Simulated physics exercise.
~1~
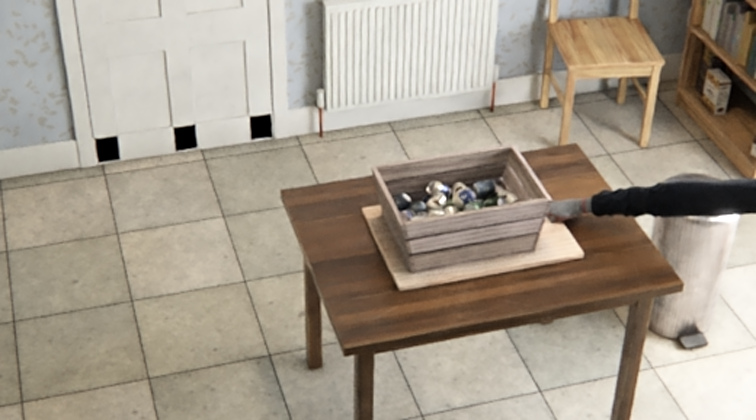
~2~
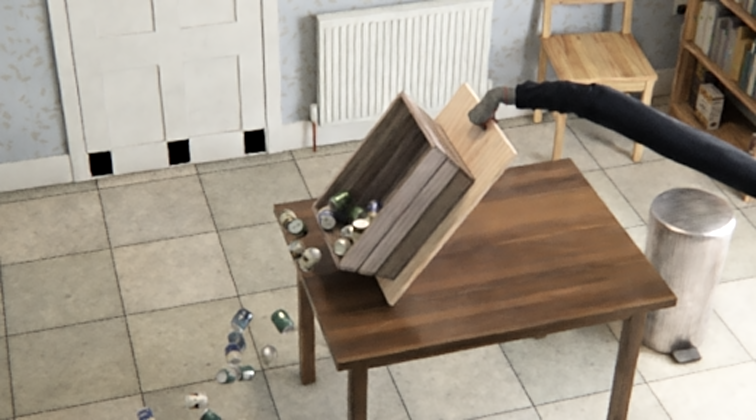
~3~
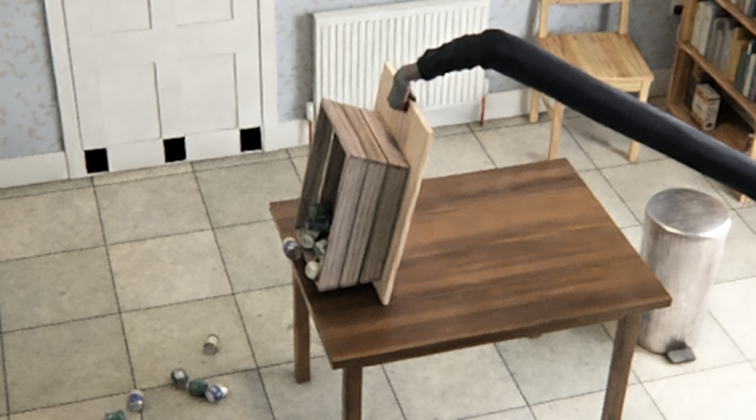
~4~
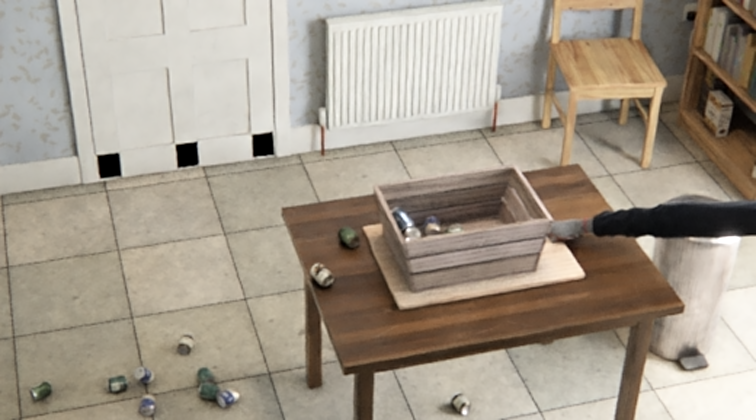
At first, a slatted wooden tote holding a heap of small cans sits on a pale board on top of a brown table, with a dark, hose-like arm reaching in from the right. The arm raises the board's right end, tipping the tote steeply to the left, and cans tumble over its low side toward the tiled floor. The board then leans until it is nearly upright, with a few cans still clinging in the tote's lower corner. Finally the board lies flat again, leaving some cans inside, two on the table and several scattered across the floor.
